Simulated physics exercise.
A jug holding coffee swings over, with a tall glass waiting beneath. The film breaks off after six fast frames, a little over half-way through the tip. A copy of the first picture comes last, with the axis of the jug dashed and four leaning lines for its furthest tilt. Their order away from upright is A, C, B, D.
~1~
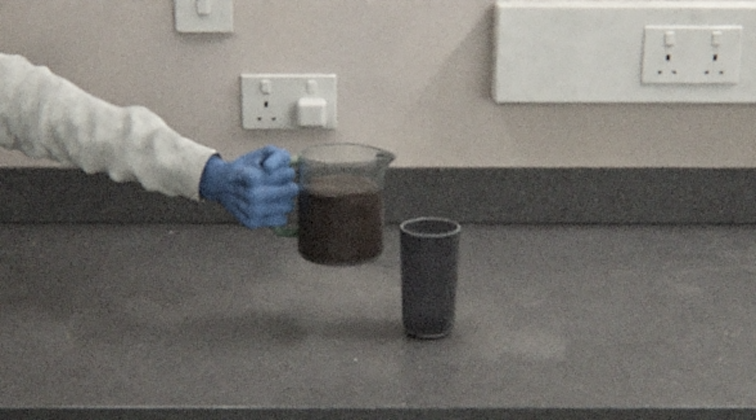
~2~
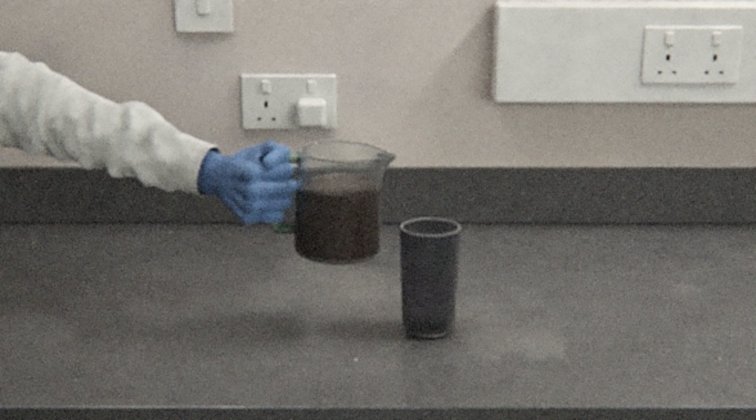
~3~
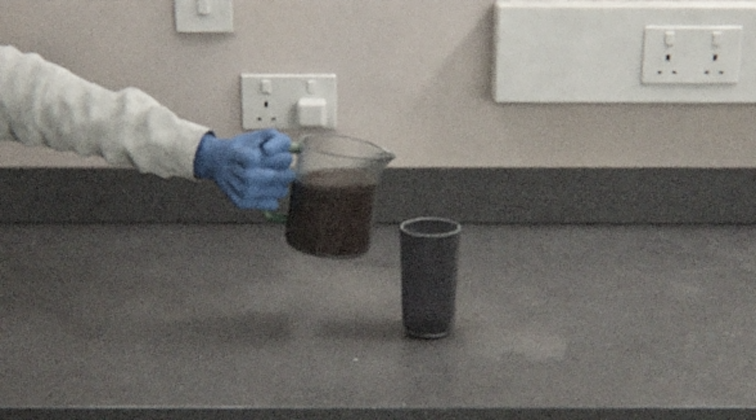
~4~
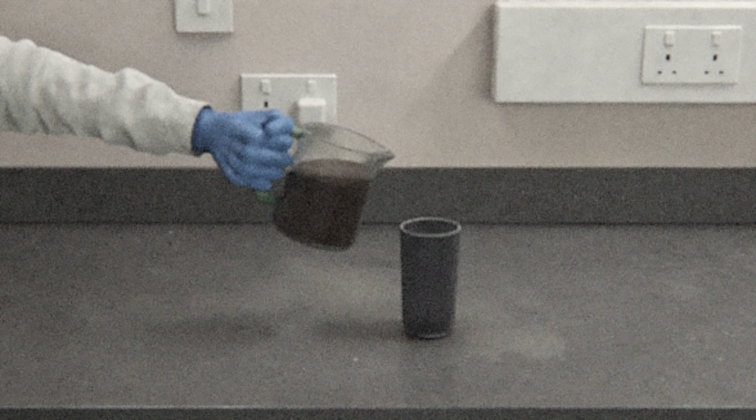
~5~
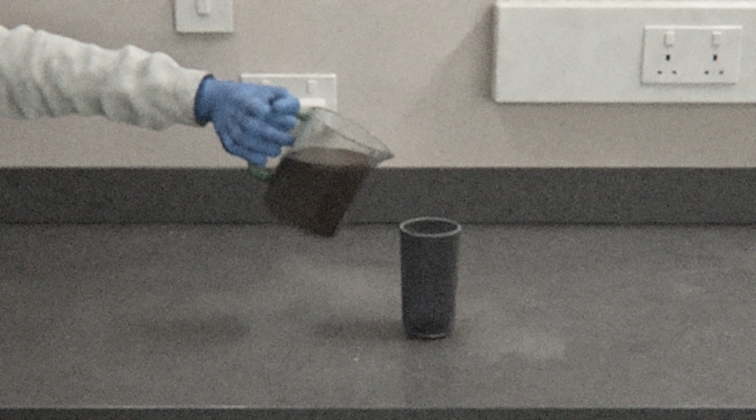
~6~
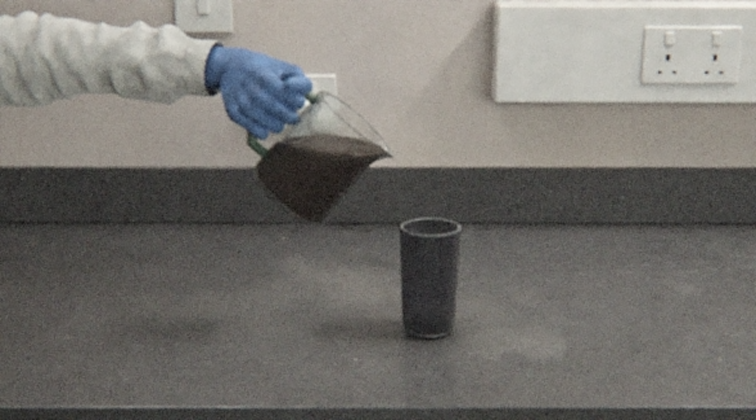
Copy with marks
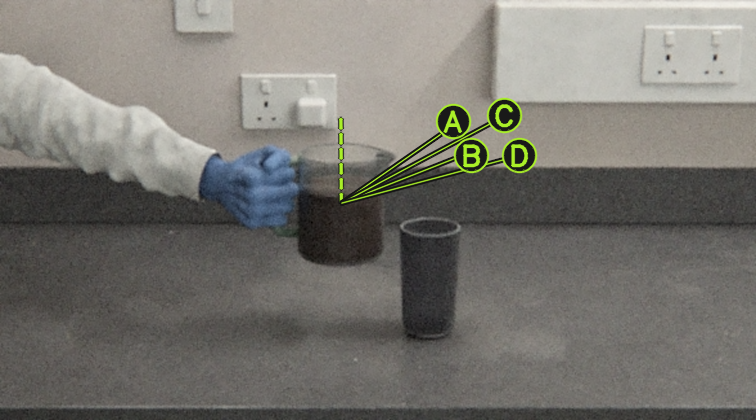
At first, a blue-gloved hand holds a glass jug of dark brown liquid upright, just left of a tall dark glass on a grey counter. The hand then lifts the handle side, tilting the jug steadily rightward until the liquid slants up close to the lip, with none leaving it.
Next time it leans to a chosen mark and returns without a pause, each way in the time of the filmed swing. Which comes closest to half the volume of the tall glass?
Best: C.
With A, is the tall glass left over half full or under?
Under half.
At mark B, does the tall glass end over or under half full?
Over.
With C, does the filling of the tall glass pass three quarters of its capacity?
No, less.
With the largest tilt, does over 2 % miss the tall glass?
Yes.
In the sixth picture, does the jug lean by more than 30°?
Yes, it does.
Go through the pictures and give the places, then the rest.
Upright, lip at (395, 156); rim of the tall glass round (430, 226); nothing has left yet, in the first frame.
Tipped about 2°, lip at (395, 156); nothing has left yet, in the second frame.
Tipped about 8°, lip at (395, 156); nothing has left yet, in the third frame.
Tipped about 17°, lip at (394, 155); nothing has left yet, in the fourth frame.
Tipped about 28°, lip at (394, 155); nothing has left yet, in the fifth frame.
Tipped about 40°, lip at (393, 155); nothing has left yet, in the sixth frame.
On the marked copy, A at (440, 134); B at (454, 158); C at (489, 124); D at (503, 159).
Choosing A, the tall glass ends with about 30 % of what it can hold.
Choosing B, the tall glass ends with about 71 % of what it can hold.
Choosing C, the tall glass ends with about 49 % of what it can hold.
Choosing D, the tall glass ends with about 79 % of what it can hold; 10 % of the coffee is spilt.
